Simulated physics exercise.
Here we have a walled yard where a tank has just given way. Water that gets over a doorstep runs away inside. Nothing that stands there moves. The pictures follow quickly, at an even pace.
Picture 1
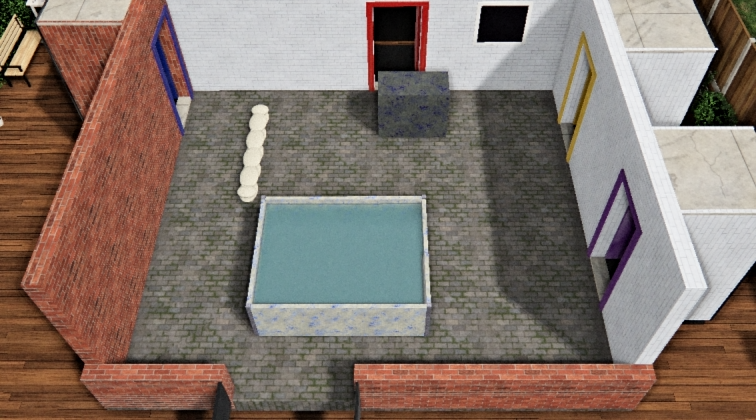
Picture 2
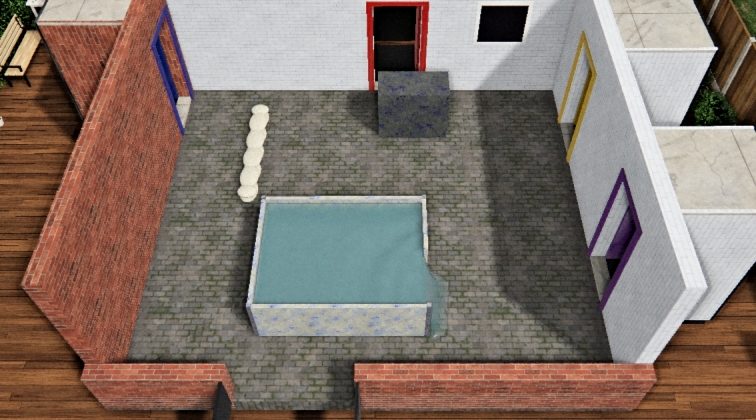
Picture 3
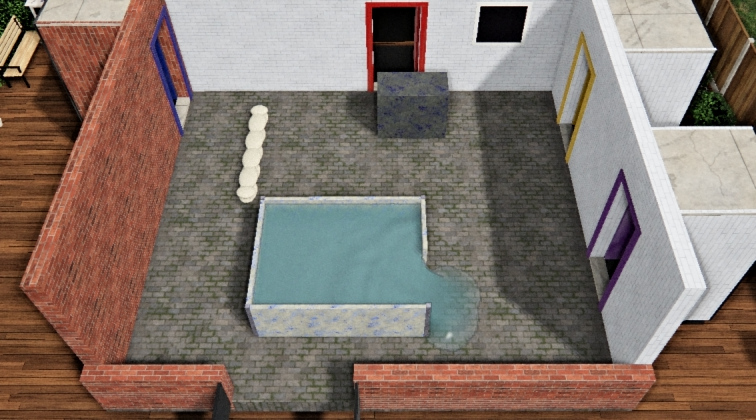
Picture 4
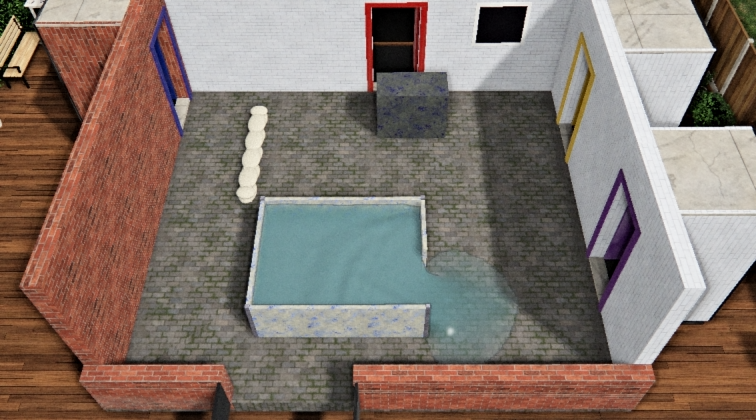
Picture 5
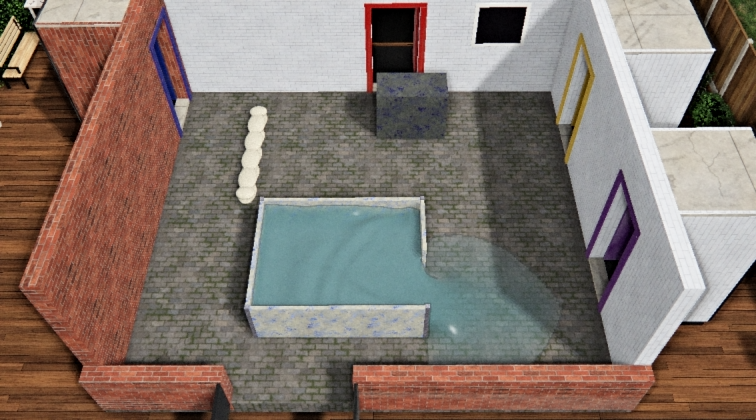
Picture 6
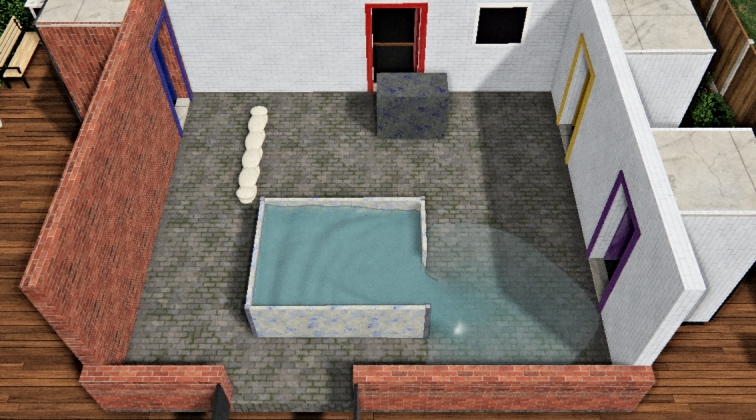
In a walled yard paved with grey stone, a rectangular tank stands full of still water near a dark block and a row of pale rounded shapes. Water breaks out through the tank's right side near the front corner, then fans across the paving toward the purple-framed doorway, spreading wide and thin.
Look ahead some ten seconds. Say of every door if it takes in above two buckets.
One by one: The yellow door takes more than that; the red door takes more than that; the purple door takes more than that; the blue door stays under that.
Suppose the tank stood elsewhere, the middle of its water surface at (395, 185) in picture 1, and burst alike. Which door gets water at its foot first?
That is the door marked purple.
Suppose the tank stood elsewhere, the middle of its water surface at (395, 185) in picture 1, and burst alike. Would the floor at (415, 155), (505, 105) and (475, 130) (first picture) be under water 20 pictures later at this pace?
In that order: Not flooded, wet, covered.
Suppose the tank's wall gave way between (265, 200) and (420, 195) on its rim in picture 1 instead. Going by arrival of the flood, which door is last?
That is the door marked purple.
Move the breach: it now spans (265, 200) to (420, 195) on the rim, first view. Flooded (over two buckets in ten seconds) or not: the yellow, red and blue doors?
One by one: Yellow floods; red is over; blue lets more in.
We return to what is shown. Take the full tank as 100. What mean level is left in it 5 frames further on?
Near 74 in a hundred.
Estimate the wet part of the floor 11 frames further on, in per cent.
Near 20 in a hundred.
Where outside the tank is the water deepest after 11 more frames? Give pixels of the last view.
At about (557, 376).
A moment on, water covers 20 % of the floor; the yellow door not reached, the red door not reached, the purple door over two buckets in, the blue door not reached.
Next, water covers 20 % of the floor; the yellow door wet at the sill, nothing in, the red door not reached, the purple door far over two buckets in, the blue door not reached.
Then, water covers 35 % of the floor; the yellow door under two buckets in, the red door not reached, the purple door far over two buckets in, the blue door not reached.
Later, water covers 60 % of the floor; the yellow door under two buckets in, the red door under two buckets in, the purple door far over two buckets in, the blue door not reached.
In the end, water covers 90 % of the floor; the yellow door far over two buckets in, the red door over two buckets in, the purple door far over two buckets in, the blue door wet at the sill, nothing in.
